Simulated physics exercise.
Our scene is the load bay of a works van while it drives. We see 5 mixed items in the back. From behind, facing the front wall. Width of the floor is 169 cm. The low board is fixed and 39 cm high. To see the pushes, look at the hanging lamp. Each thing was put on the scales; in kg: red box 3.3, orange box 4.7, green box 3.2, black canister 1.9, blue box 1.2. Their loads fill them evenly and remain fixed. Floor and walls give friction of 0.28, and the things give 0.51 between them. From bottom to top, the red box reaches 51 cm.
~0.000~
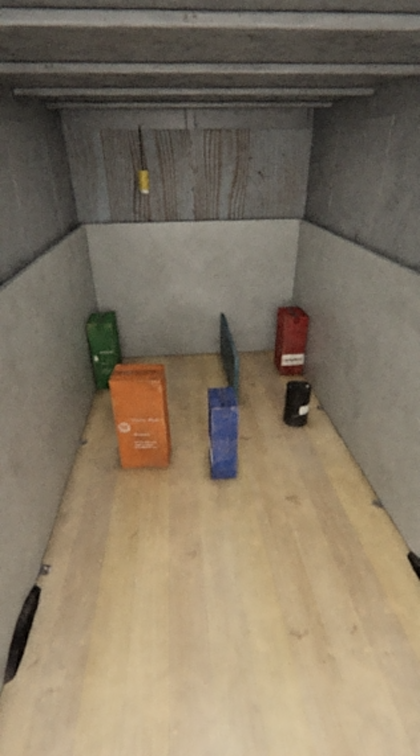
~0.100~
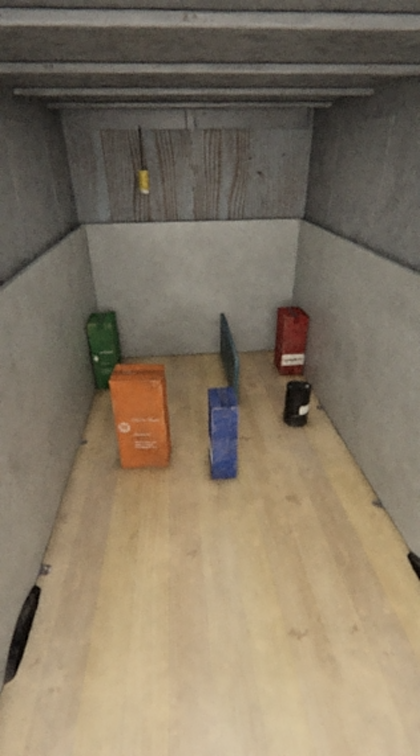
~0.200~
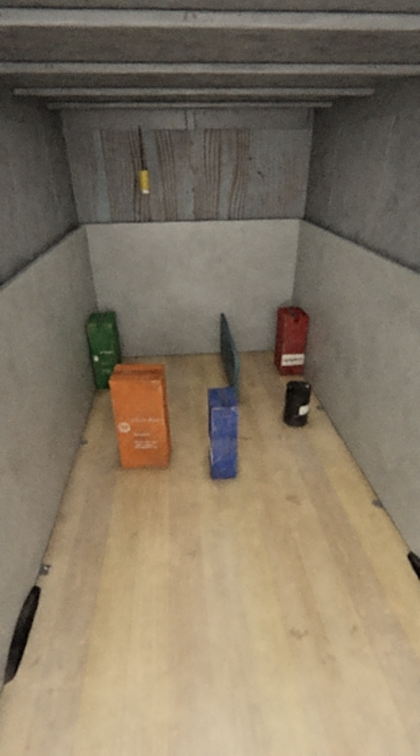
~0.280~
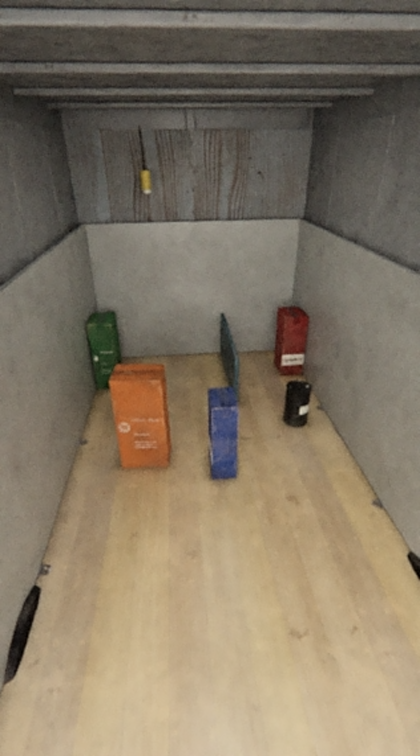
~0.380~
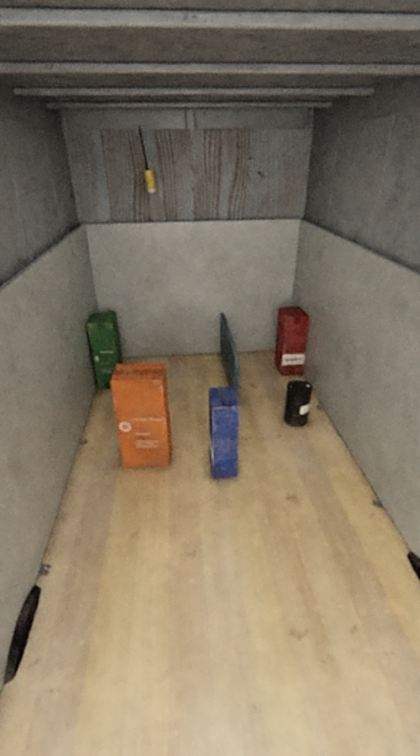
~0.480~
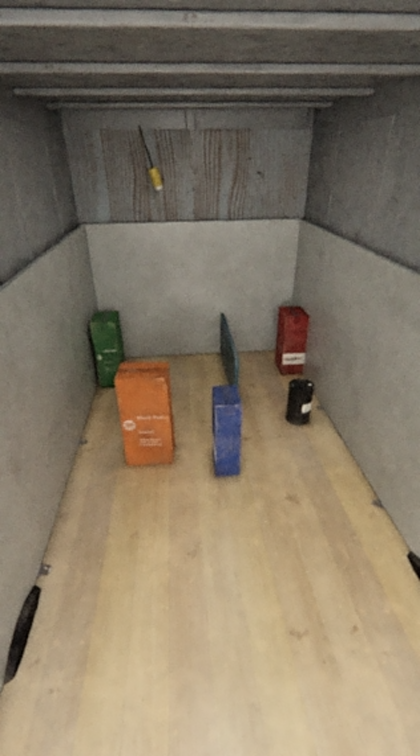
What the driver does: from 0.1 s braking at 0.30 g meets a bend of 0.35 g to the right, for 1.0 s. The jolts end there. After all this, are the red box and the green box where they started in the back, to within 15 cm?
The red box is not relocated; the green box is relocated.
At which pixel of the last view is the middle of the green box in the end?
Close to (163, 334).
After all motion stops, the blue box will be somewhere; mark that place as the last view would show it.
(290, 388).
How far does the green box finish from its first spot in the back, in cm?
Roughly 52 centimetres.
By 0.68 s, push 0.30 g forwards, 0.35 g right; green box 13 cm from its spot near (121, 346); red box 2 cm from its spot near (291, 341); orange box 14 cm from its spot.
By 0.88 s, push 0.26 g forwards, 0.31 g right; green box 31 cm from its spot near (138, 339); red box 2 cm from its spot near (291, 341); blue box 31 cm from its spot.
By 0.98 s, push 0.14 g forwards, 0.17 g right; green box 42 cm from its spot near (149, 335); red box 2 cm from its spot near (291, 341); orange box 42 cm from its spot.
By 1.18 s, smooth; green box 53 cm from its spot near (162, 333); red box 2 cm from its spot near (291, 341); orange box 61 cm from its spot.
When it is over (2.2 s), not toppled but over 15 cm from the start, orange box, green box, black canister and blue box; the last one within 15 cm of the start. In the last view, red box near (291, 341), green box near (163, 334).
